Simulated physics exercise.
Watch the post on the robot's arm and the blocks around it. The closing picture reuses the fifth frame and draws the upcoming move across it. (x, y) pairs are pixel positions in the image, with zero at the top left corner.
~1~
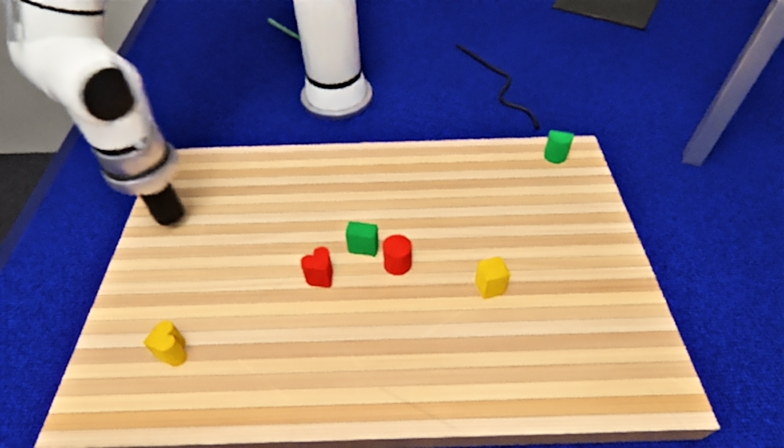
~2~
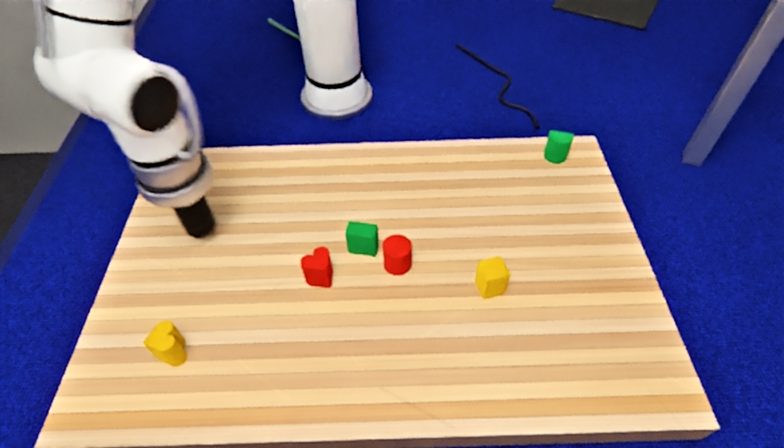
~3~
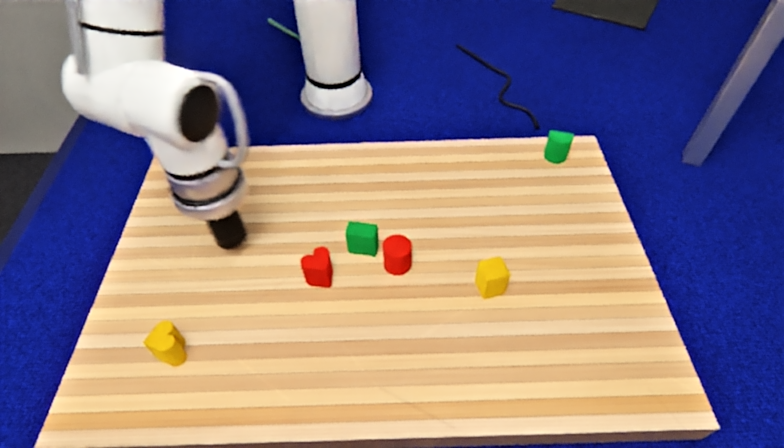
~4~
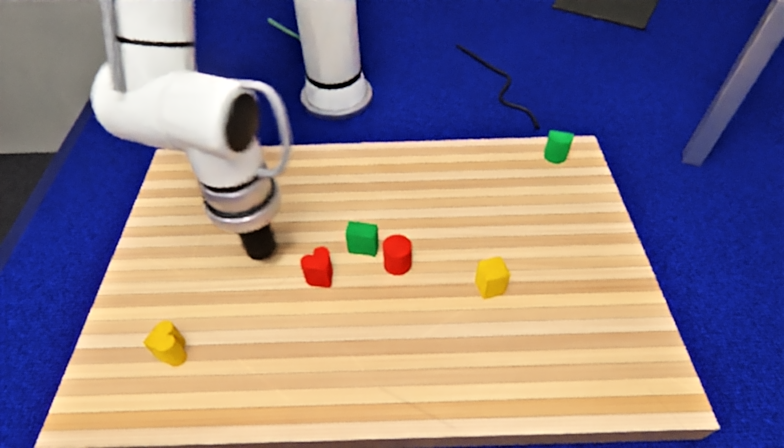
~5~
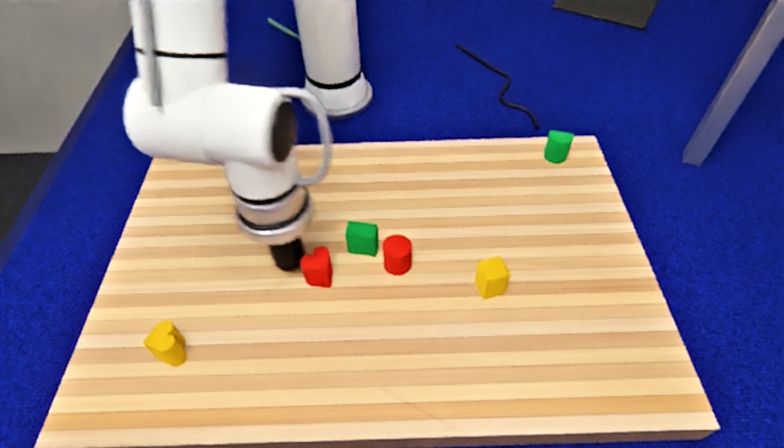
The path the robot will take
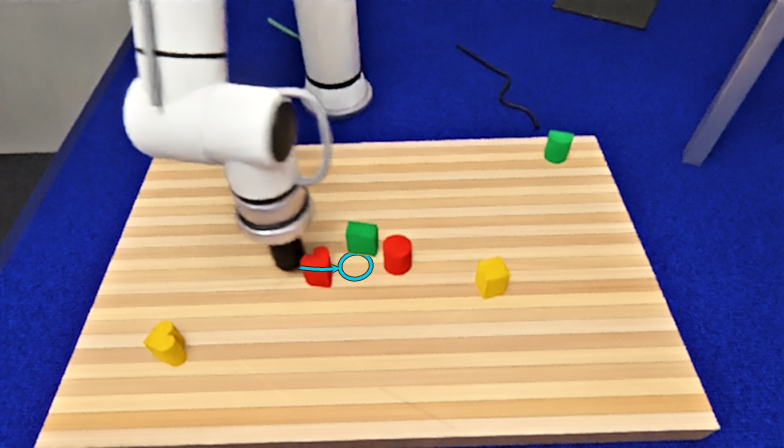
On a wooden board over blue carpet, a white robot arm moving its black post rightward to beside a red heart-shaped block.
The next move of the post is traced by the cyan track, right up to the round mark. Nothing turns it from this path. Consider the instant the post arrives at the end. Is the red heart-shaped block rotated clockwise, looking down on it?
Yes, it checks out.
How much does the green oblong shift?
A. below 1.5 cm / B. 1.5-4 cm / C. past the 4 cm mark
Option A.
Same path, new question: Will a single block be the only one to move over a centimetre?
It seems so.
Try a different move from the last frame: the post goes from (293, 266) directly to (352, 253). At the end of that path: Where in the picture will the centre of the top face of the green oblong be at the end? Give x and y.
At (380, 224).
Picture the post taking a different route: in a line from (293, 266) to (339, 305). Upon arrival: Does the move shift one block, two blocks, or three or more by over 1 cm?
It should be one, as far as I can tell.
Path on the board, from (293, 266) by way of (324, 269) to (356, 266).
What follows on the original path. Halfway along, post at (322, 262); red heart-shaped block at (340, 264).
At the end, post at (355, 259); red heart-shaped block at (359, 268), turned 25° clockwise; green oblong in place.
